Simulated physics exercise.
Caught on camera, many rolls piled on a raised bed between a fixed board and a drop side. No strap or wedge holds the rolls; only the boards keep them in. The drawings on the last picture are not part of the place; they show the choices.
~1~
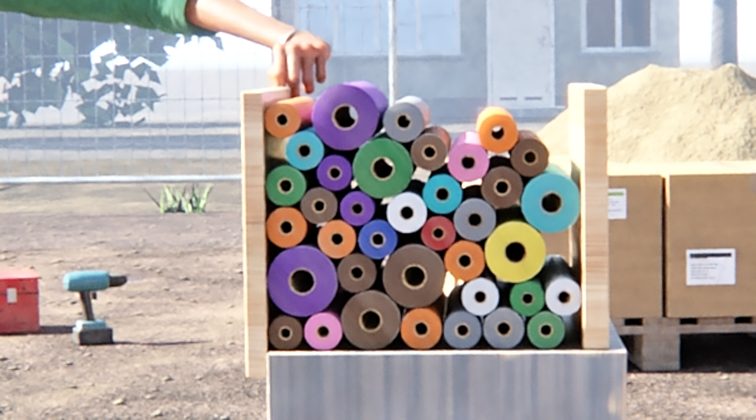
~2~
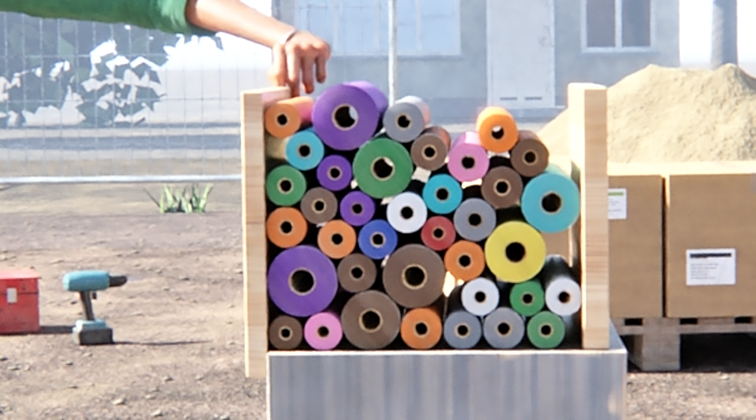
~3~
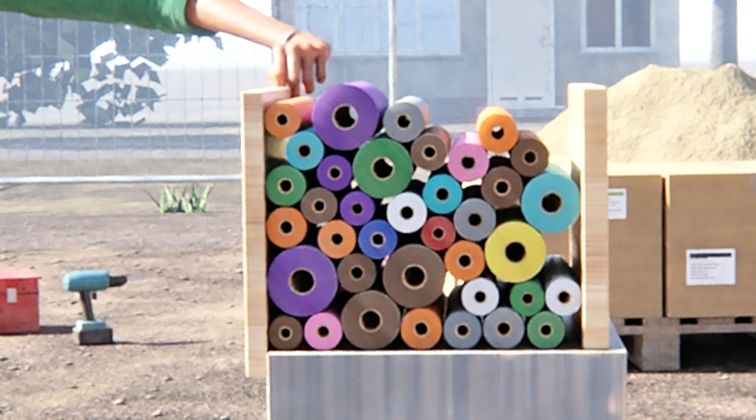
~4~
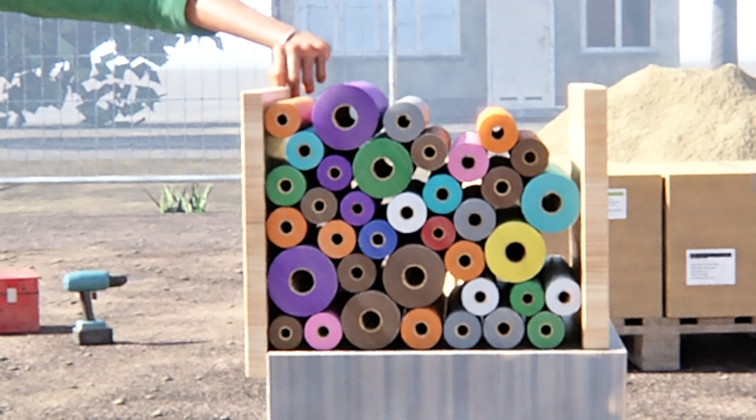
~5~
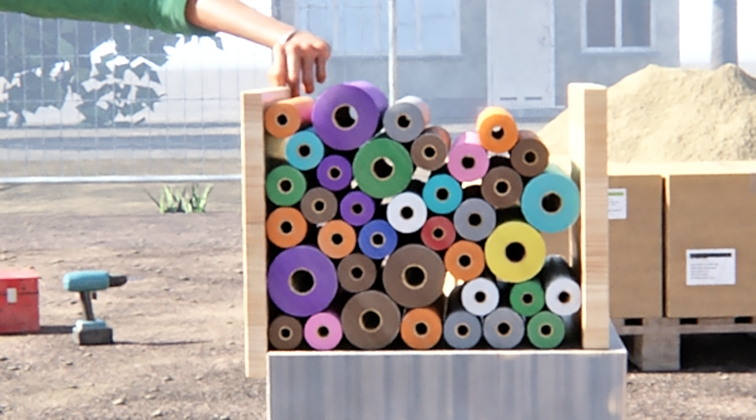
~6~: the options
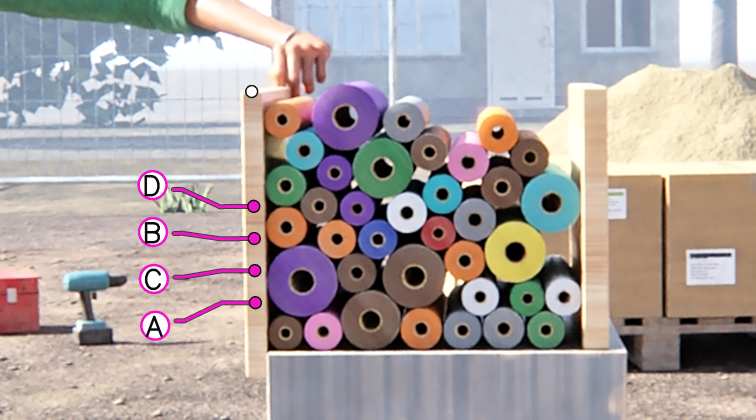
A hand reached from the left and rested on top of colourful rolls stacked between two wooden side boards, beside a drill and some boxes, and nothing visibly moved the whole time.
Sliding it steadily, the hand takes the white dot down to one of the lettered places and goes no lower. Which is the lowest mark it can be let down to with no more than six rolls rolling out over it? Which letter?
Mark B is as low as it can go.
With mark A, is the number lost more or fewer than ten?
It loses fewer than ten.
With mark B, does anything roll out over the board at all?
Yes, at B.
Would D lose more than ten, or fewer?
It loses fewer than ten.
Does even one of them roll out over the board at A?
At A: Yes.
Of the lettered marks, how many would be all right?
Two of the four.
On the marked copy, A at (255, 303); B at (254, 239); C at (255, 271); D at (254, 207); the white dot at (252, 92).
Taking B. A third of the way, top of the board (264, 160).
Two thirds of the way, top of the board (265, 236).
When it is over, top of the board (265, 238), three out over the board.
As for the rest, A seven out over the board; C seven out over the board; D one out over the board.
